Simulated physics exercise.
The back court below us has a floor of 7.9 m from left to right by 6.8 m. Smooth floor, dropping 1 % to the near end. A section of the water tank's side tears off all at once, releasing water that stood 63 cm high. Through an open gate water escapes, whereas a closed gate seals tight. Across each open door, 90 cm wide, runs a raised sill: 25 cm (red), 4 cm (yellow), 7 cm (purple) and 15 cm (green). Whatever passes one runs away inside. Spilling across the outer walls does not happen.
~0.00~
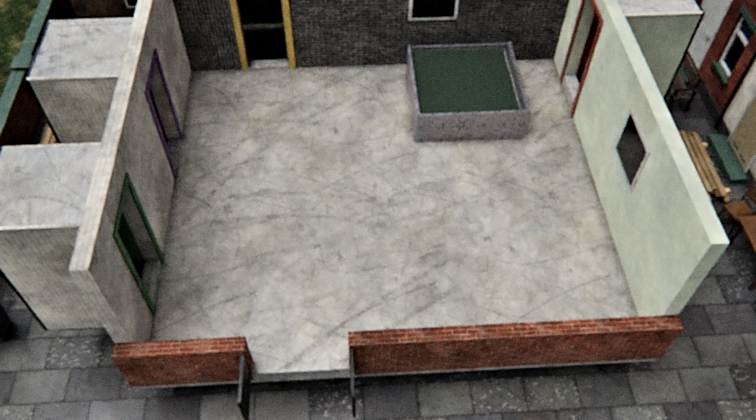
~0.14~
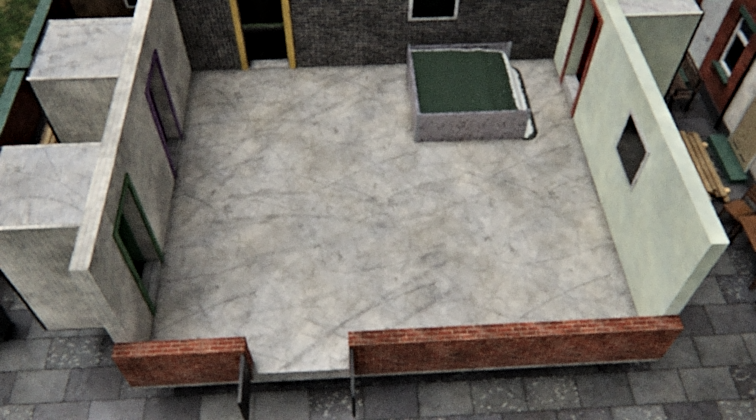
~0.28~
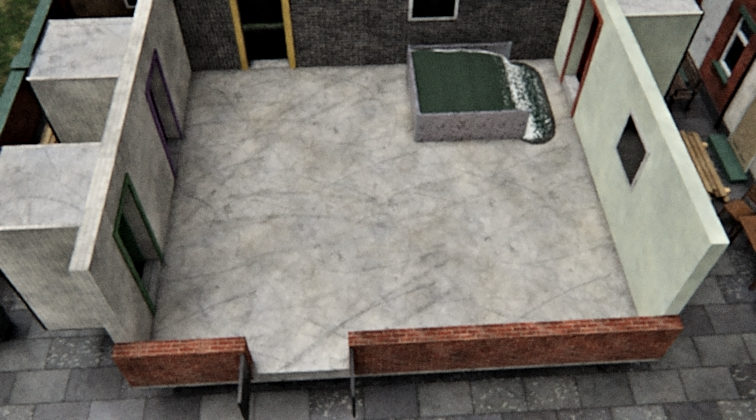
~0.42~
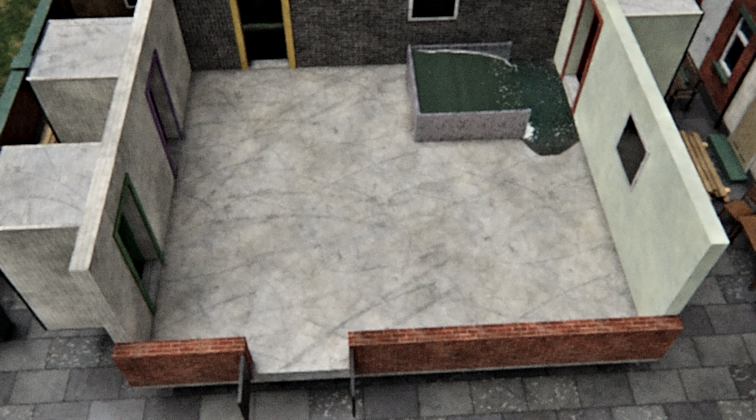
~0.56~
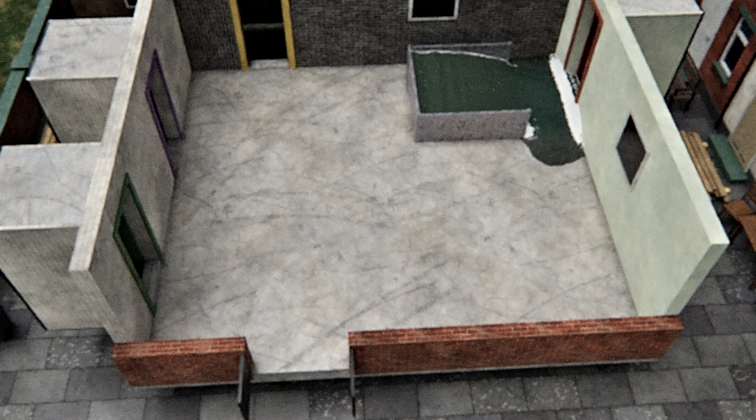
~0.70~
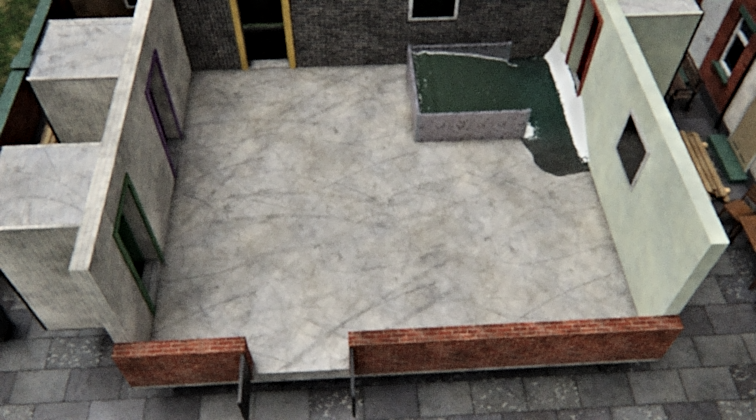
In a walled back court with a smooth, pale floor, a raised tank of dark green water stands near the far right corner. Its right side gives way and water pours out, foaming white along its edge, then reaches the right wall, splashes against it and spreads nearer along its foot.
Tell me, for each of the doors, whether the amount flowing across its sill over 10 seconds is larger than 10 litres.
For 10 seconds: The red door, larger; the yellow door, not larger; the purple door, not larger; the green door, not larger.
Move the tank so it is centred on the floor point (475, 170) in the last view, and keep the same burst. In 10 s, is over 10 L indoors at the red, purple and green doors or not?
Measured against that limit, red comes out short of it, purple short of it and green short of it.
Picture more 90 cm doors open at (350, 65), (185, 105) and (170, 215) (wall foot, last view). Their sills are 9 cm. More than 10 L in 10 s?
In that order: Short of it, short of it, short of it.
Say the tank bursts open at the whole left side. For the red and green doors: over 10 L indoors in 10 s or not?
For red, too little; for green, too little.
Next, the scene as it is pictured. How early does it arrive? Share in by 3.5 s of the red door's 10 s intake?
Estimate: Around 100 per cent.
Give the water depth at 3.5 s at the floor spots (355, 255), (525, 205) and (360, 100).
Roughly 0, 4 and 1 cm, in turn.
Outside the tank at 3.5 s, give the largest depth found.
Around 24 centimetres.
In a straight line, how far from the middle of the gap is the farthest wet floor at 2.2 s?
That's near 5.2 m in a straight line.
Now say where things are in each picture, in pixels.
In the first frame, still water, 63 cm deep, in the water tank at (466, 80).
In the second frame, water pours out at (513, 95) and has run 1.1 m, to a hidden place; typically 8 cm deep outside, 63 cm at the water tank's back.
In the third frame, water pours out at (513, 96) and has run 1.2 m, to (522, 66); typically 11 cm deep outside, 63 cm at the water tank's back.
In the fourth frame, the front is at (539, 59), 1.6 m from the gap at (513, 96); 2.8 m2 of floor is under water; 63 cm left at the back of the water tank.
In the fifth frame, water pours out at (513, 97) and has run 1.9 m, to (583, 152); typically 12 cm deep outside, 60 cm at the water tank's back.
In the sixth frame, the front is at (589, 168), 2.2 m from the gap at (513, 97); 3.4 m2 of floor is under water; 53 cm left at the back of the water tank.
After 1.4 s water covers 10 % of the floor and is deepest (48 cm) near (558, 91); red door 47 cm at the sill, 75 L in, yellow door not reached, purple door not reached, green door not reached.
After 2.2 s water covers 20 % of the floor and is deepest (40 cm) near (549, 63); red door 39 cm at the sill, 164 L in, yellow door not reached, purple door not reached, green door not reached.
After 3.5 s water covers 35 % of the floor and is deepest (24 cm) near (626, 339); red door 20 cm at the sill, 196 L in, yellow door 3 cm at the sill, 0 L in, purple door not reached, green door not reached.
After 6.0 s water covers 55 % of the floor and is deepest (15 cm) near (615, 340); red door 9 cm at the sill, 197 L in, yellow door 1 cm at the sill, 0 L in, purple door 4 cm at the sill, 0 L in, green door not reached.
After 10.0 s water covers 80 % of the floor and is deepest (12 cm) near (604, 341); red door 8 cm at the sill, 197 L in, yellow door 1 cm at the sill, 0 L in, purple door 2 cm at the sill, 0 L in, green door 8 cm at the sill, 0 L in.
